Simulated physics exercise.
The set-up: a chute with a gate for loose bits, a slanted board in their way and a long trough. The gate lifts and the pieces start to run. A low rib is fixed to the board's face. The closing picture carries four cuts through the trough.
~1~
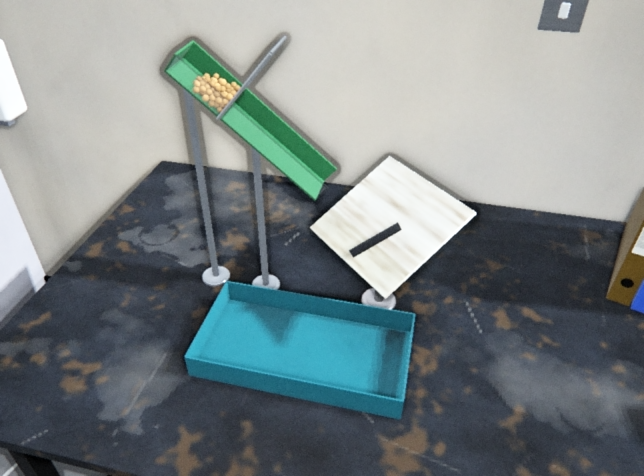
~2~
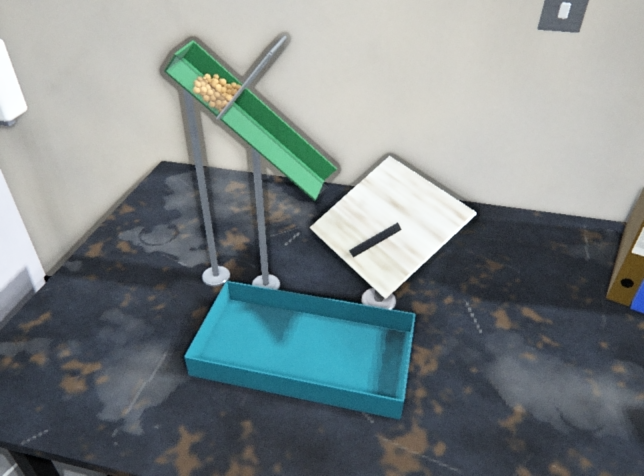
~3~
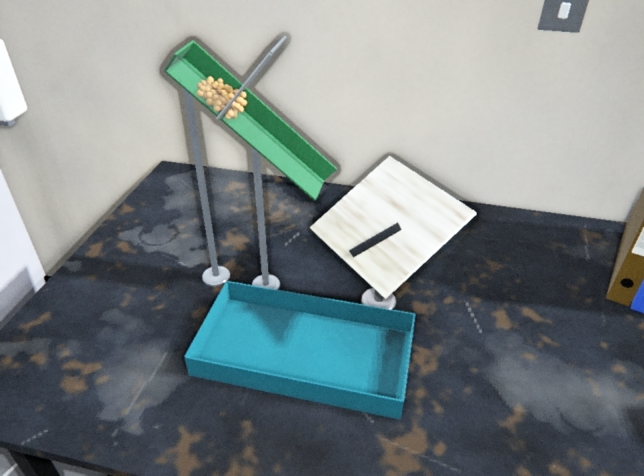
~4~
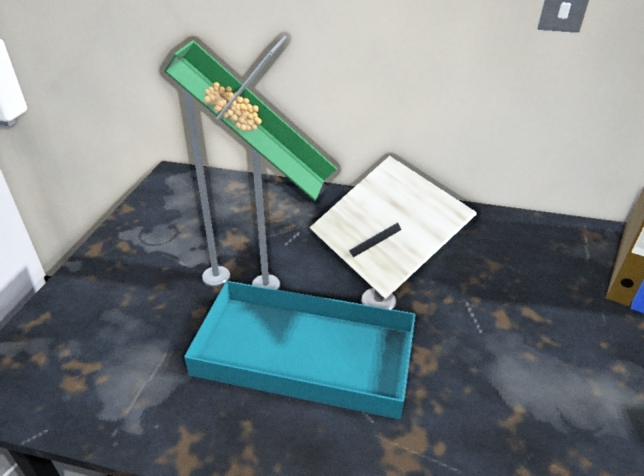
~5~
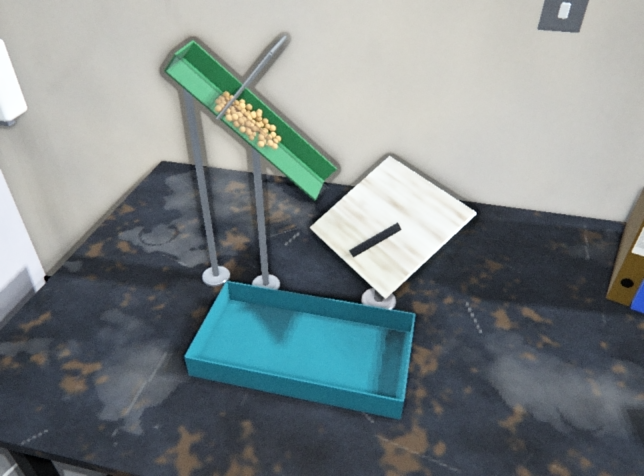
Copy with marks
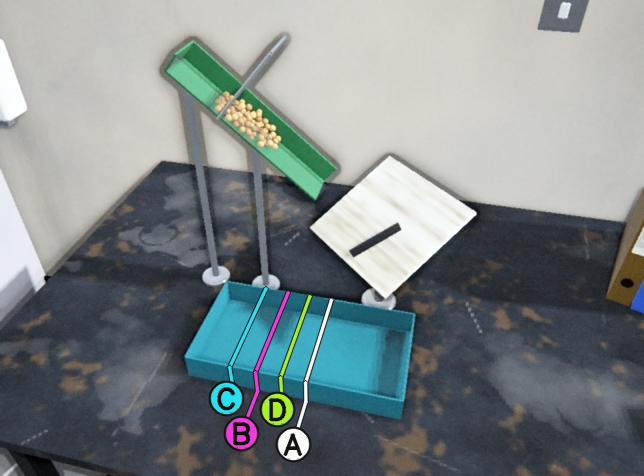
A teal trough sits on a dark, rust-mottled tabletop against a pale wall, seen from slightly above by a still camera. Above it at left, a green chute on grey posts slopes down to the right, holding round tan beads behind a grey gate, with a tilted whitish board bearing a dark strip at right. The beads rest, then slide together down the chute past the gate, spreading slightly.
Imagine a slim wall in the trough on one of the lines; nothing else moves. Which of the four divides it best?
The answer is line D.
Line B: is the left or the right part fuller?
More lands on the right.
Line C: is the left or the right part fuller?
The right side.
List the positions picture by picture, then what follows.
In the first picture, load behind the gate at (217, 94), round wooden beads; lip of the chute at (320, 190), sloping fairly steeply.
In the second picture, middle of the board at (387, 220), tilted fairly steeply; middle of its low edge at (344, 260); of its high edge at (429, 182).
In the third picture, front corners of the trough at (185, 357) and (403, 401), empty; front of the load at (240, 110).
In the fourth picture, middle of the load at (233, 104); its front at (254, 127), about a quarter of the way to the lip; rib from (398, 223) to (349, 251).
In the fifth picture, middle of the load at (248, 119); its front at (274, 146), about half of the way to the lip.
On the marked copy, line A crosses the front rim at (305, 381); line B crosses the front rim at (255, 371); line C crosses the front rim at (230, 366); line D crosses the front rim at (280, 376).
With A, of what is caught, nearly all on the left of the divider, a small part on the right.
With B, of what is caught, a small part on the left of the divider, nearly all on the right.
With C, of what is caught, a small part on the left of the divider, nearly all on the right.
With D, of what is caught, about half on the left of the divider, about half on the right.
